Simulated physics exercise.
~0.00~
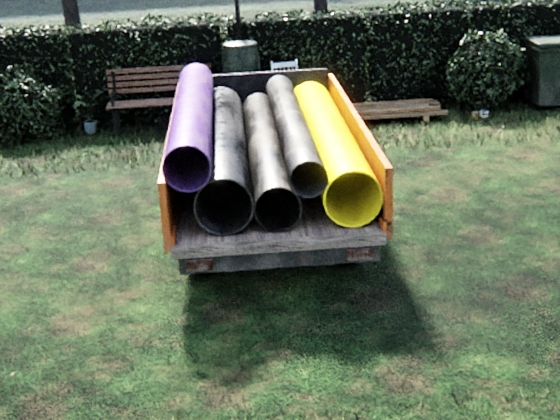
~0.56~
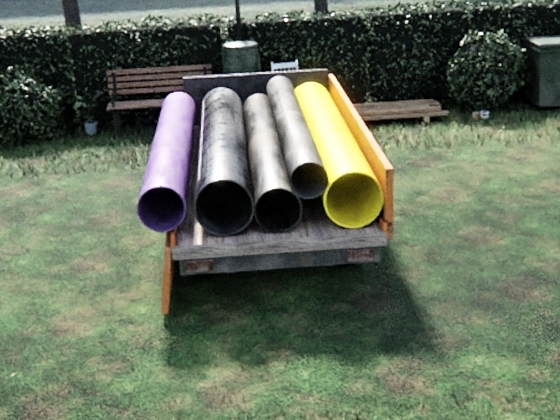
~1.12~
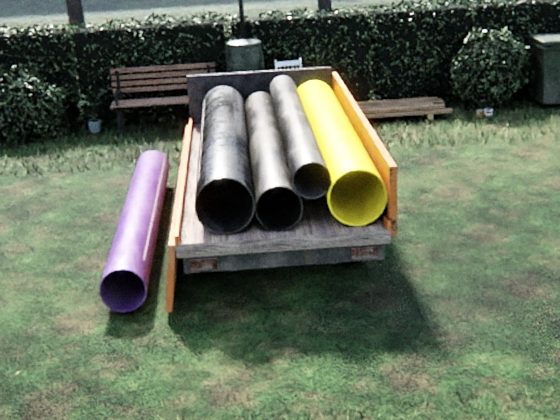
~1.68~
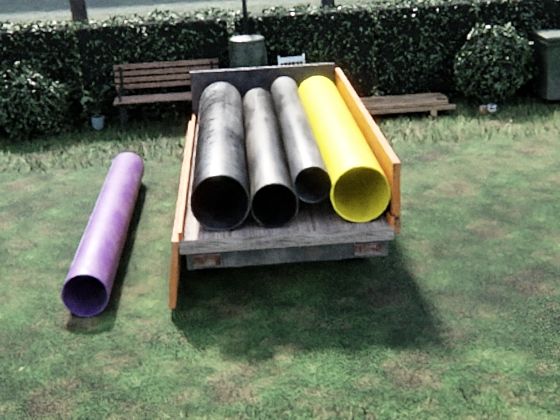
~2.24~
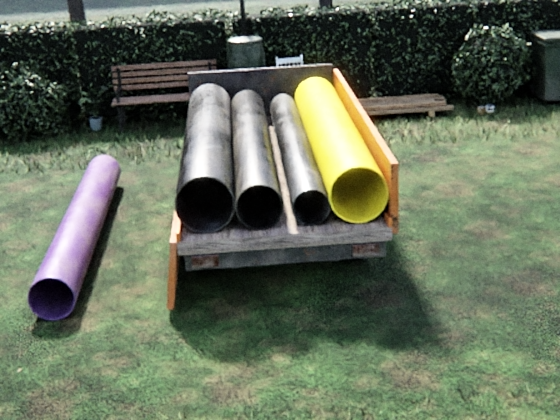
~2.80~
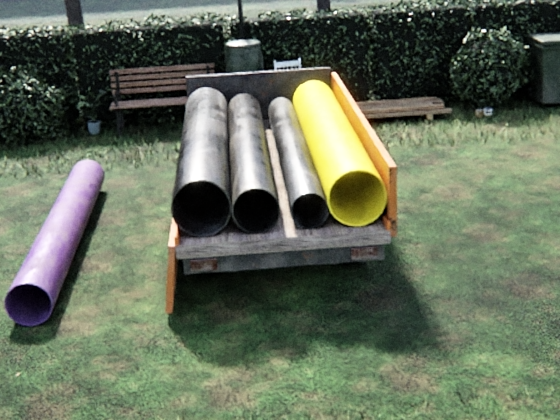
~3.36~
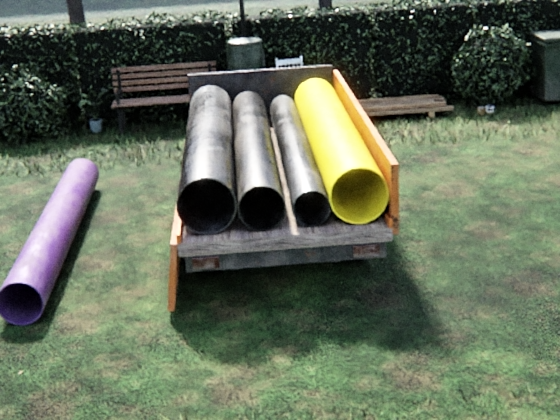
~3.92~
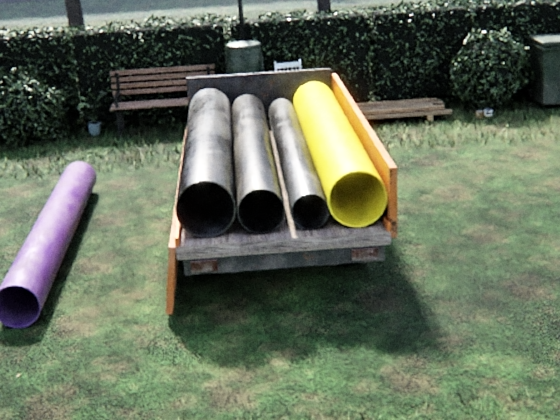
A purple pipe dropped off the left side of a parked trailer as that side panel swung down, then rolled away left across the grass, while the dark pipes shifted a little and the yellow one stayed on the deck.
